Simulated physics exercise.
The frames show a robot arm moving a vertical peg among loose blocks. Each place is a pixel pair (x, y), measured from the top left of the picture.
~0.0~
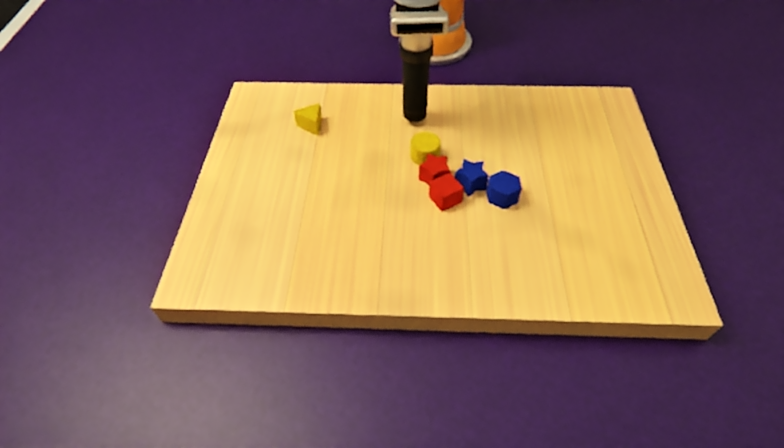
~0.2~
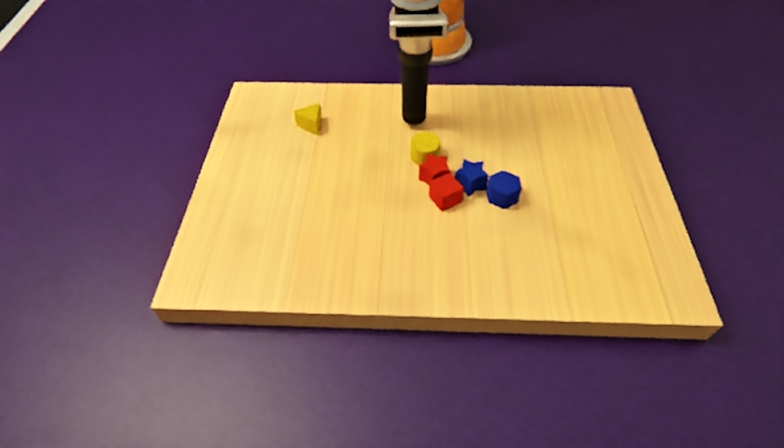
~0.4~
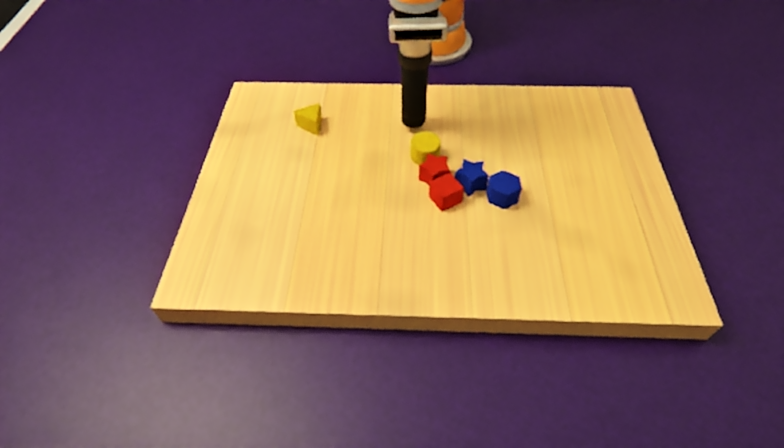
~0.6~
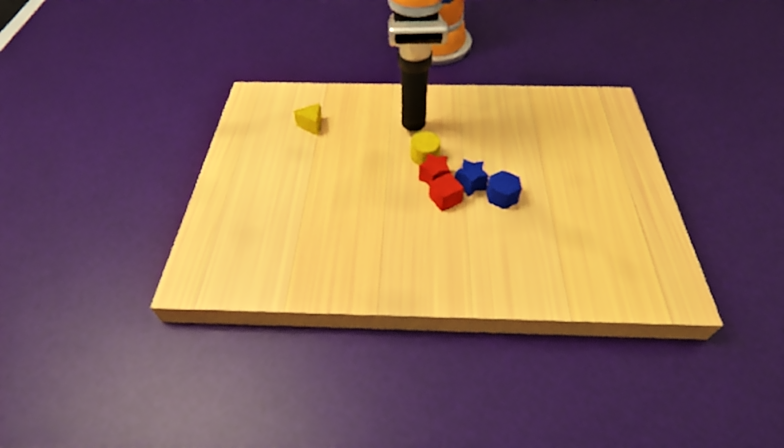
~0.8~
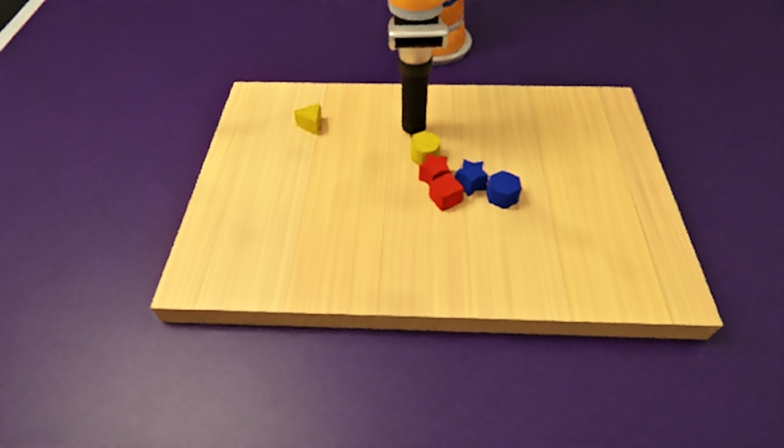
Robot arm inching a black vertical peg slightly toward a yellow round block, while red and blue blocks beside it stay still.
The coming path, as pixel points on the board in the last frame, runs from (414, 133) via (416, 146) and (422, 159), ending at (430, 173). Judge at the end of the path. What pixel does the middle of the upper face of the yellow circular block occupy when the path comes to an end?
The top centre is at (436, 179).
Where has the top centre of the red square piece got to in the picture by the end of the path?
I predict (467, 215).
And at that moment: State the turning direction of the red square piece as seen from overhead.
It turns round anticlockwise.
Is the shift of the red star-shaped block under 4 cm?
No
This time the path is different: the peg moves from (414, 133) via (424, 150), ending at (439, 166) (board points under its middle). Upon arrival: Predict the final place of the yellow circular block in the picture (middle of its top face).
My prediction: (431, 171).
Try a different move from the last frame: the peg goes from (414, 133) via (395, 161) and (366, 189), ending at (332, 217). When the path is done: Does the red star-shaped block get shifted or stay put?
Somewhere new.
On the path given first. Halfway along, peg (419, 147); yellow circular block (429, 157); red star-shaped block (439, 178), turned 15° anticlockwise; red square piece (455, 195), turned 15° anticlockwise.
At the end, peg (430, 167); yellow circular block (436, 179); red star-shaped block (444, 201), turned 30° anticlockwise; red square piece (467, 215), turned 30° anticlockwise; blue star-shaped block not moved.
